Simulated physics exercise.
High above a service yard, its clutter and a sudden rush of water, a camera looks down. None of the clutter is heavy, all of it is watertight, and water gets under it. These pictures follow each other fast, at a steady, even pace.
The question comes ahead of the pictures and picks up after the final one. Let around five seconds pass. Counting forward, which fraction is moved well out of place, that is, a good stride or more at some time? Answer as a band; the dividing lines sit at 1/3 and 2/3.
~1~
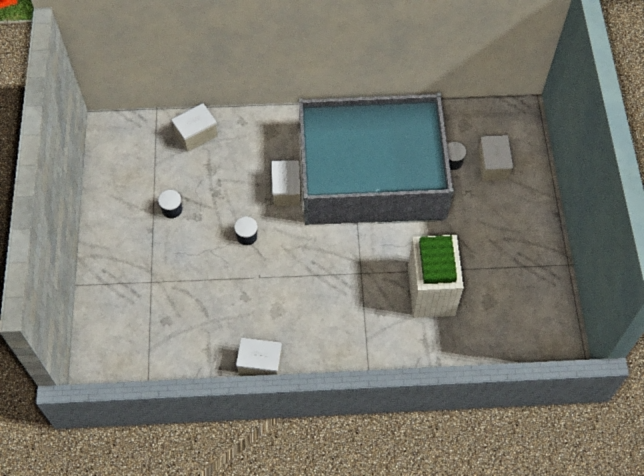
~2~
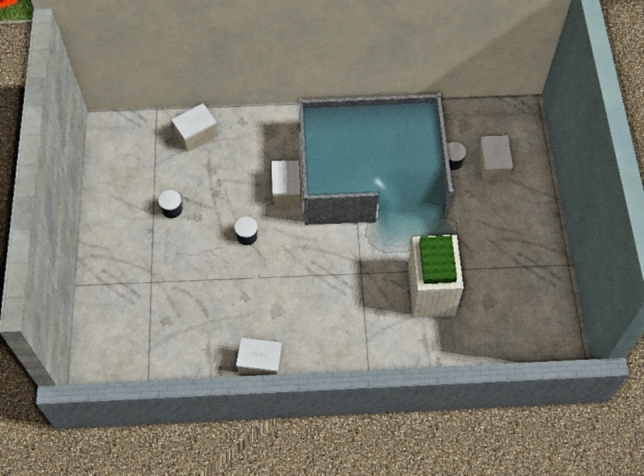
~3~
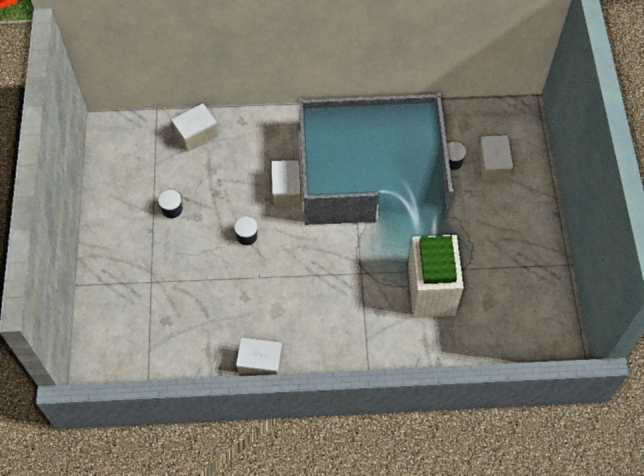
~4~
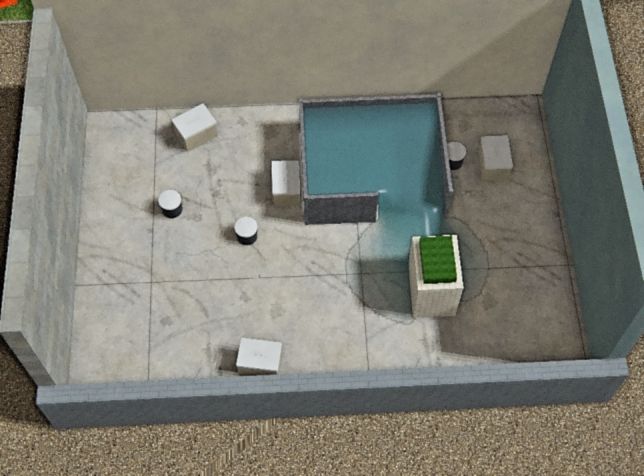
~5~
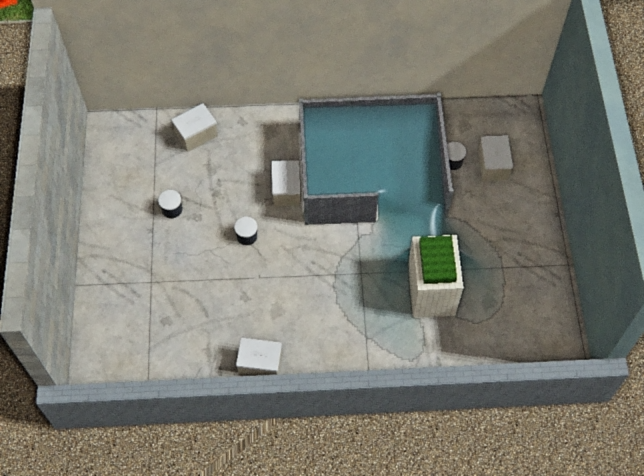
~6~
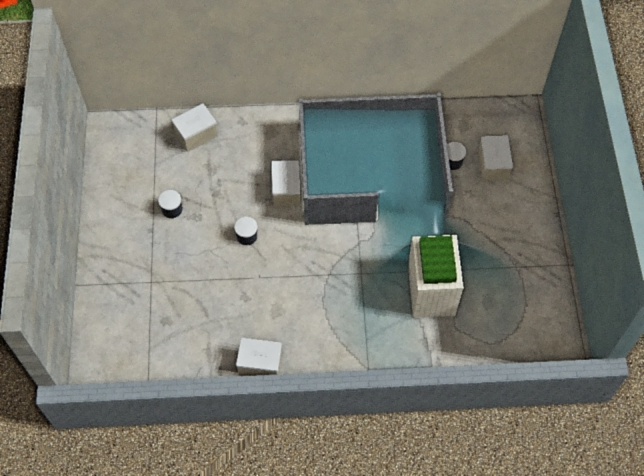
Less than 1/3.
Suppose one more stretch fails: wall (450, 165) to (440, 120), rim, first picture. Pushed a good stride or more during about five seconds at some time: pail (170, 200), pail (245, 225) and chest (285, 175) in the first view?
Each in turn, never travels that far, never travels that far, never travels that far.
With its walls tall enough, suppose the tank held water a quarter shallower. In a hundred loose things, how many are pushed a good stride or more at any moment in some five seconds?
About 10 in every hundred loose things.
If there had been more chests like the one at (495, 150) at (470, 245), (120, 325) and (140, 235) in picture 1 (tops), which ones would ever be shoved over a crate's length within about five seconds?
Listed in order: Displaced, displaced, then hardly budges.
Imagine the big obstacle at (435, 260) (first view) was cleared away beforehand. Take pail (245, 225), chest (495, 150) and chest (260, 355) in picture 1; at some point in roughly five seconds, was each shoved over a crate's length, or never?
Taking them one at a time: The first remained nearby, the second traveled far, the third traveled far.
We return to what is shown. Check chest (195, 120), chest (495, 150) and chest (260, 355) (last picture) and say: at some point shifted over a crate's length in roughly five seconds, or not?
Going through them in order: First kept nearby, second kept nearby, third got well clear.
A moment on, 0 of 7 are well off their spots; 0 afloat.
Next, 1 of 7 are well off their spots; 1 afloat.
Later, 1 of 7 are well off their spots; 1 afloat.
In the end, 1 of 7 are well off their spots, and 1 have been at some point; 1 afloat.
